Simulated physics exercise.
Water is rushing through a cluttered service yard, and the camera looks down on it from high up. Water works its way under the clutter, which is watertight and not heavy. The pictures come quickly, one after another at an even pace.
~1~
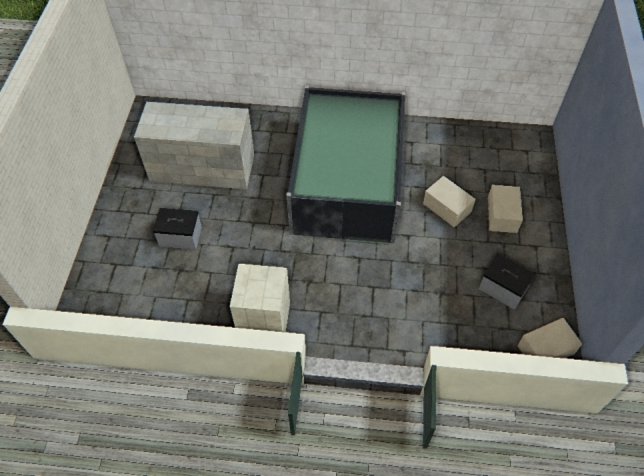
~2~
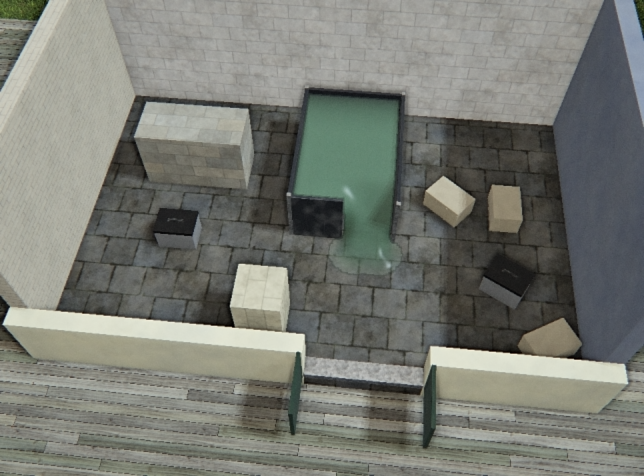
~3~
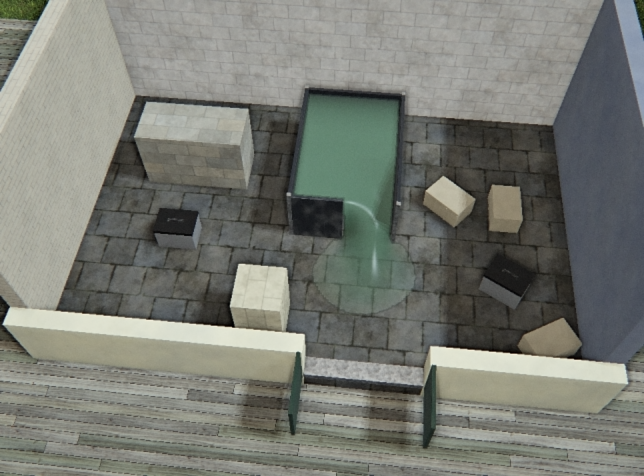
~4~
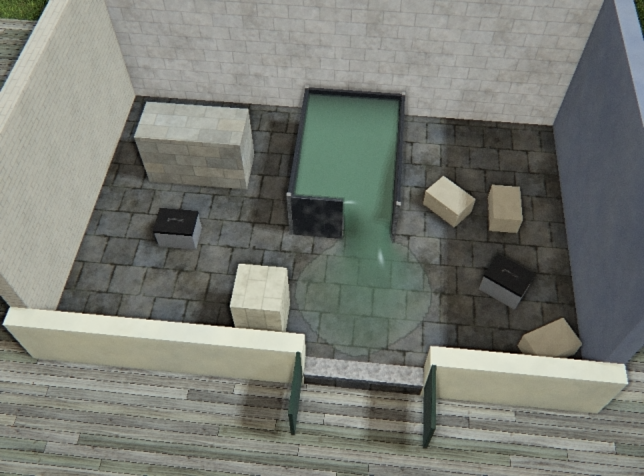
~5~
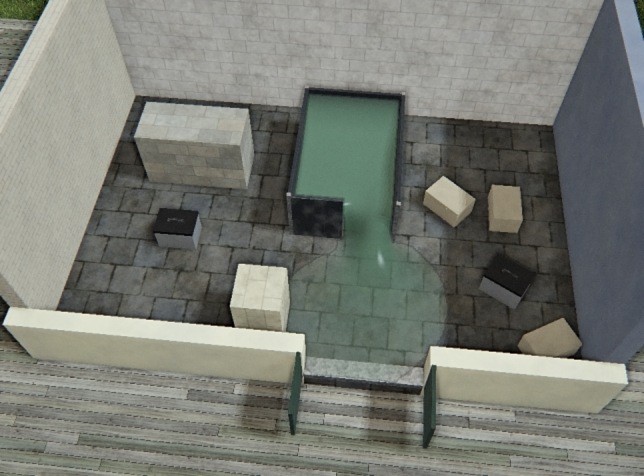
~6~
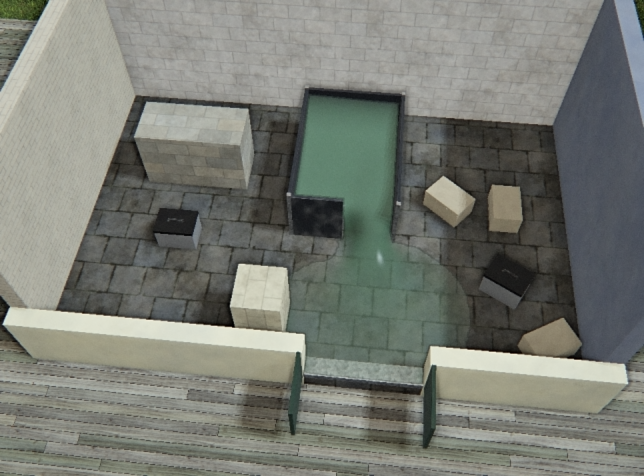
A large dark-framed tank of green water stands against the back wall of a walled, stone-paved yard, seen from high above by a still camera. A long pale block and a small black-topped box sit to the left, a cream crate near the front, and tan and dark-topped boxes to the right. Water pours from the tank's front right and spreads across the paving towards the front opening, while the boxes stay put.
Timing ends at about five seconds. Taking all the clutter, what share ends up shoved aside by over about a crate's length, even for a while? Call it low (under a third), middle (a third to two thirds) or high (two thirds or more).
Middle.
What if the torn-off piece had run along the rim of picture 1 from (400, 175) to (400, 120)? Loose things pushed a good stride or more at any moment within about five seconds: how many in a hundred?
Near 80 %.
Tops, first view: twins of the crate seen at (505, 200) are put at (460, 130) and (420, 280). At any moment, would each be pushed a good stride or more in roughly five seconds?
First remains in place, second driven off.
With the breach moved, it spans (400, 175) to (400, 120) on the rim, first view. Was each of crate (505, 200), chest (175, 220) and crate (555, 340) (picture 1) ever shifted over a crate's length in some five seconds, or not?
In turn: Shifted that much, never so far, that far or more.
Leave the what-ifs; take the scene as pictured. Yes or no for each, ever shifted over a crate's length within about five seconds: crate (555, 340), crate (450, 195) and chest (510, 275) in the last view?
The first is driven that far, the second not so far, and the third driven that far.
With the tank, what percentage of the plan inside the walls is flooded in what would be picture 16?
Reading: About 40 %.
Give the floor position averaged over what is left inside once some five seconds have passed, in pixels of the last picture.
I'd put it around pixel (395, 219).
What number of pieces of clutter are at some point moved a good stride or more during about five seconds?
So that is 3.
A moment on, 0 of 5 are well off their spots; 0 afloat.
Next, 0 of 5 are well off their spots; 1 afloat.
Later, 2 of 5 are well off their spots; 1 afloat.
In the end, 3 of 5 are well off their spots, and 3 have been at some point; 1 afloat.
